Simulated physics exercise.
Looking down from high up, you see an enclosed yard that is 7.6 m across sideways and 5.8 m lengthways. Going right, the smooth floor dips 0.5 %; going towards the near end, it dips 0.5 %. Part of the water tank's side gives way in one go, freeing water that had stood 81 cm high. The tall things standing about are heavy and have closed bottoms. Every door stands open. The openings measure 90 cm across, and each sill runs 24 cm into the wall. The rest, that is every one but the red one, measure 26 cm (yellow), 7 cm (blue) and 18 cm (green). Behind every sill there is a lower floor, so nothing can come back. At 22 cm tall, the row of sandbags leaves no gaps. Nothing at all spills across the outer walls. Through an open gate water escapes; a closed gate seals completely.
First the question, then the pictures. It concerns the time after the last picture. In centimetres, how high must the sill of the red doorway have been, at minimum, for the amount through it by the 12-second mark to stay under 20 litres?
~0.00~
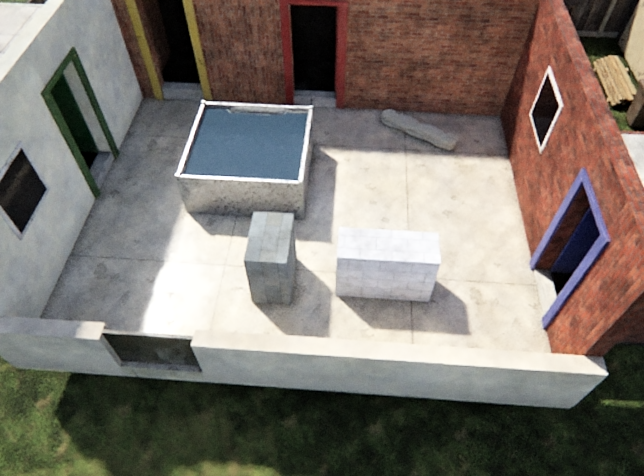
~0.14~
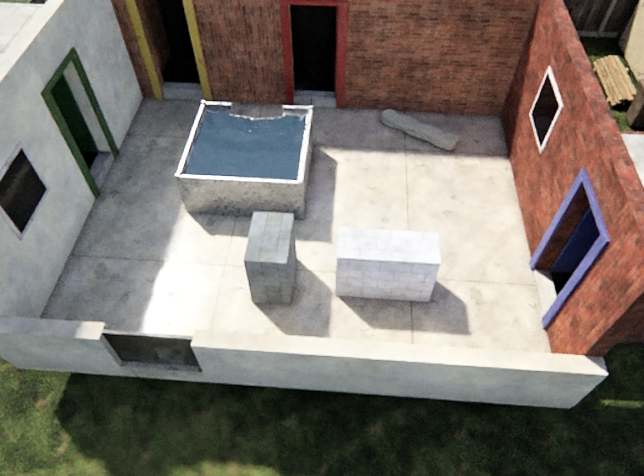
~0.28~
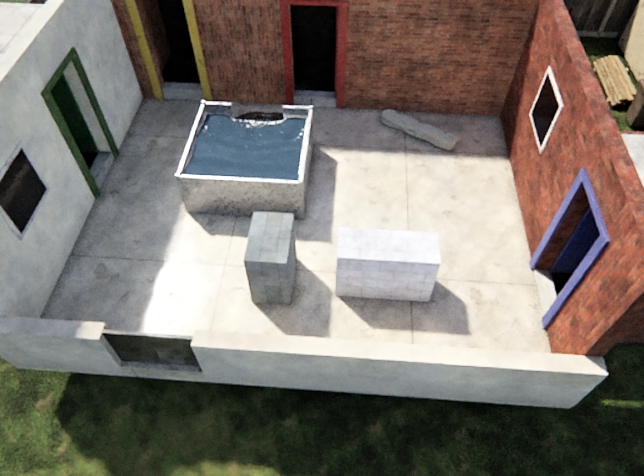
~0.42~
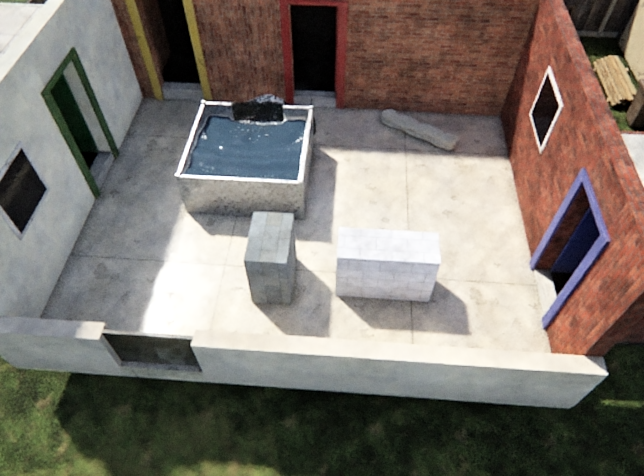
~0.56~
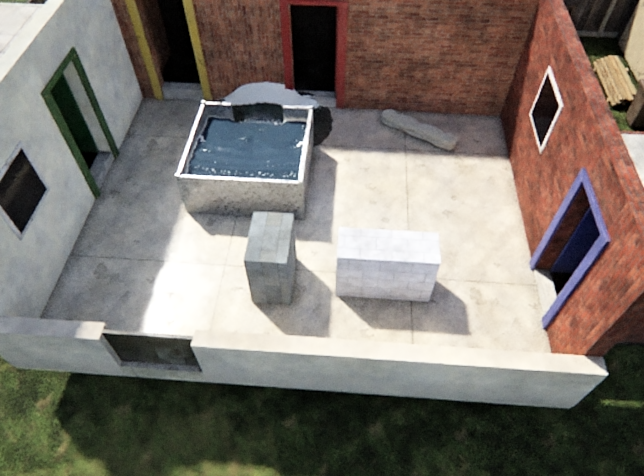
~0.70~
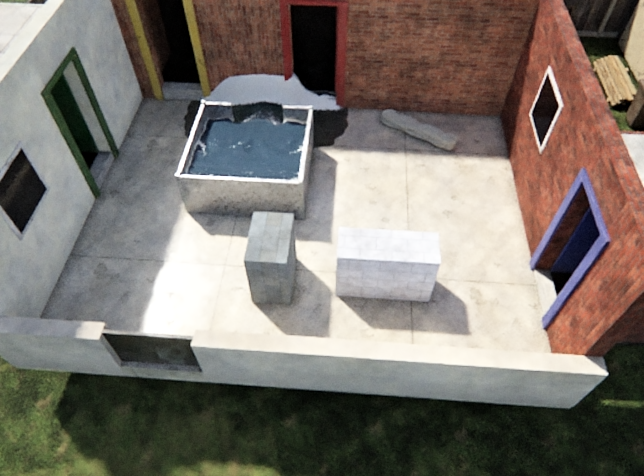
It must have been at least 30 cm high.
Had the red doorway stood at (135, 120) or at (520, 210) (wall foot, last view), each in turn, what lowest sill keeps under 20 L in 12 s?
About 26 cm for the first and 10.5 cm for the second.
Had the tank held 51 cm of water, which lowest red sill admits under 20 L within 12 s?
I'd go with near 17 cm then.
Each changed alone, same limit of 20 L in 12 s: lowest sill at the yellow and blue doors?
Close to 11.5 cm (yellow) and close to 9.0 cm (blue).
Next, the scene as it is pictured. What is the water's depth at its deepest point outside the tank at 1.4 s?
About 53 cm at most.
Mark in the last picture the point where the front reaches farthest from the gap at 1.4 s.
Around pixel (438, 113).
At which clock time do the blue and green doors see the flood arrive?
Blue 3.2 s, green 1.8 s.
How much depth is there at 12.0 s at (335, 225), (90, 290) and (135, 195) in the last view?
In that order: 7, 7 and 2 cm.
After 1.4 s water covers 15 % of the floor, deepest (53 cm) near (267, 110); 32 cm at the red door, 17 litres in over its 22 cm sill.
After 3.0 s water covers 50 % of the floor, deepest (32 cm) near (267, 110); 21 cm at the red door, 53 litres in over its 22 cm sill.
After 12.0 s water covers 95 % of the floor, deepest (13 cm) near (387, 303); 5 cm at the red door, 56 litres in over its 22 cm sill.
At the red door as built, the water arrived by 0.6 s and peaked near 39 cm at 0.7 s.
Run again over the same 12 s with other heights there, 43 litres in over 25 cm, 10 litres over 34 cm. The limit of 20 litres is kept from about 30 cm up.
